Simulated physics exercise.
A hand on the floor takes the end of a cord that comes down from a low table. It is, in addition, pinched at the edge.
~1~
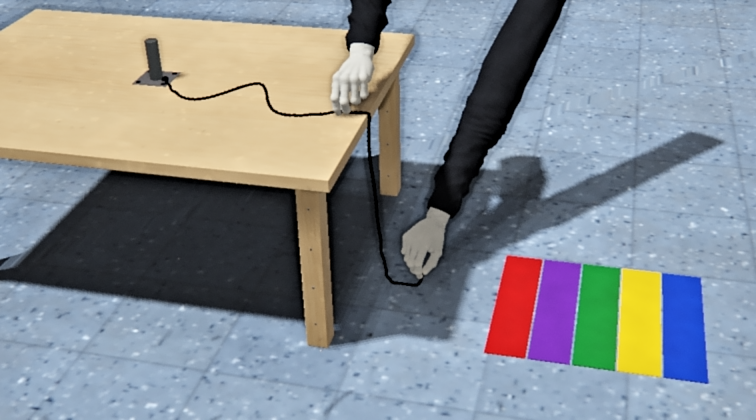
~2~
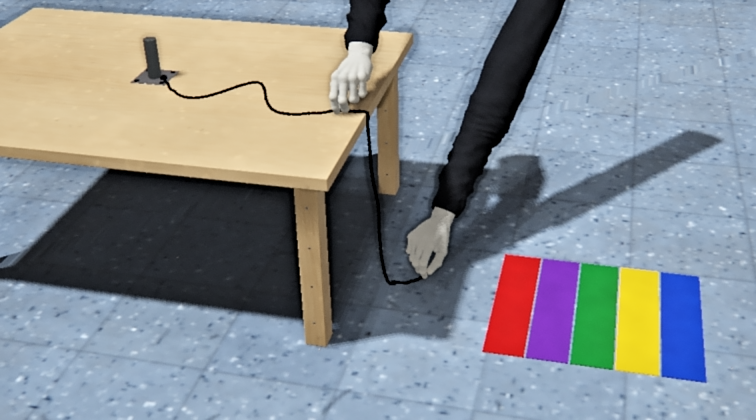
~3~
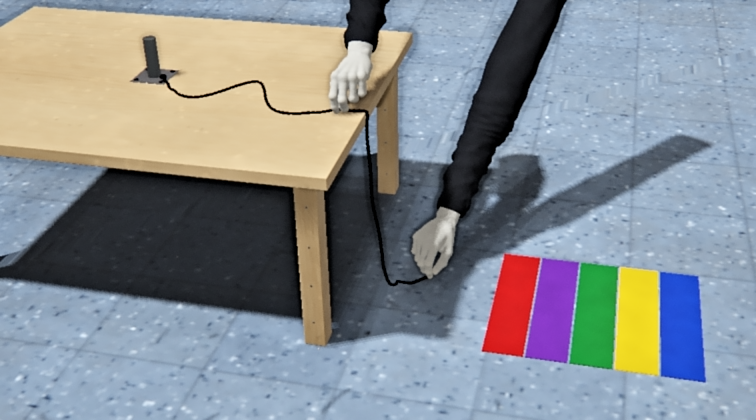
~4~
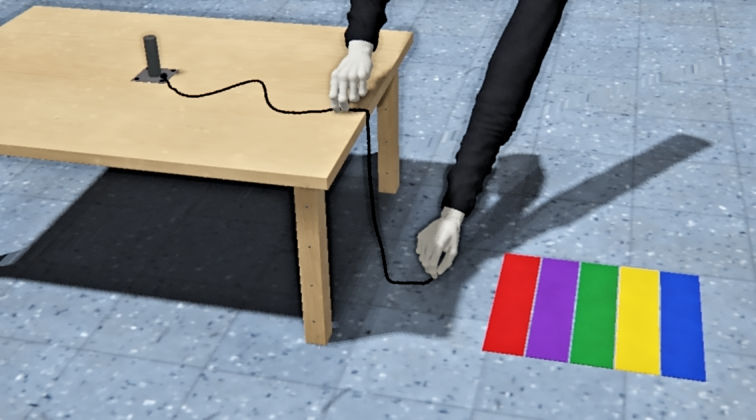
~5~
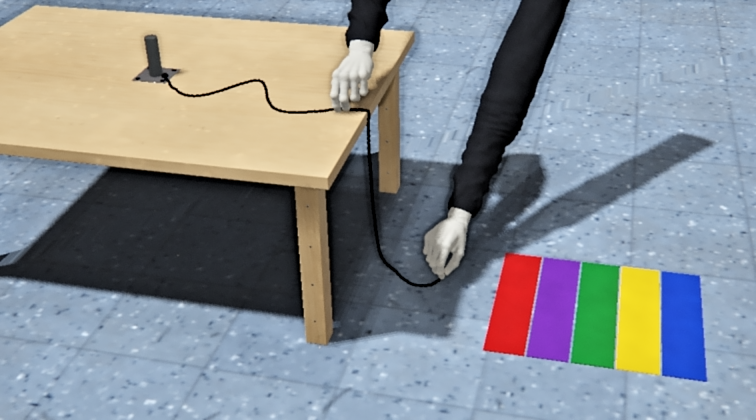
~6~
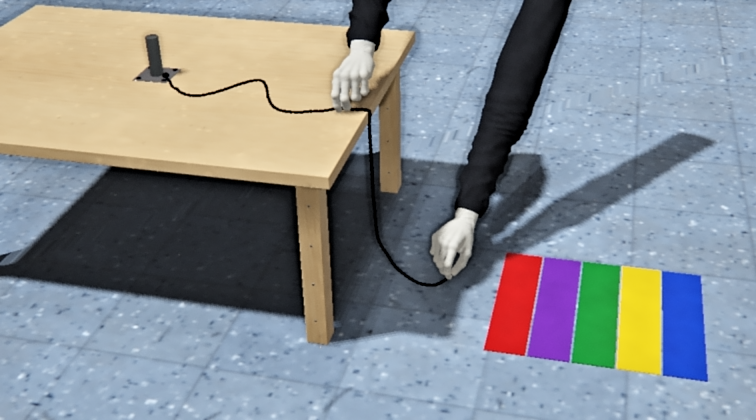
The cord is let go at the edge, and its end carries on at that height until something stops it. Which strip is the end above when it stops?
The yellow one.
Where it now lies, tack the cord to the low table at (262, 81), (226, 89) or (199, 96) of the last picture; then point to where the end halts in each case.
First near (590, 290), then near (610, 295), then near (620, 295).
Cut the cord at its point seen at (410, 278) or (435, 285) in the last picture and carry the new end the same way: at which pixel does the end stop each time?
Try one: (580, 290); try two: (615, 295).
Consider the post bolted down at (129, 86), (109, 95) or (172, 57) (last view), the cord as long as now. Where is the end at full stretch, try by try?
In order, near (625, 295), (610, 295) and (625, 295).
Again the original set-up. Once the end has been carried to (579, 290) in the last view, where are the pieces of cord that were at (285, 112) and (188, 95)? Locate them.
They end up at (369, 106) and at (222, 80).
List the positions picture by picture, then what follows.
The first picture shows end (422, 274); red (508, 336); purple (551, 341); green (595, 347); yellow (639, 353); blue (685, 359).
The second picture shows end (427, 273); cord through (175, 91) (243, 85) (275, 111) (360, 112) (375, 188) (383, 265).
The third picture shows end (432, 273).
The fourth picture shows end (437, 273); cord through (175, 90) (243, 84) (275, 110) (360, 111) (371, 186) (385, 263).
The fifth picture shows end (444, 274).
The sixth picture shows end (451, 274); cord through (177, 89) (245, 83) (277, 109) (362, 110) (373, 186) (391, 260).
Soon after, end near (579, 290); over green.
Then, end near (620, 295); over green.
At full stretch, end near (644, 298); over yellow. The end stops over the yellow strip.
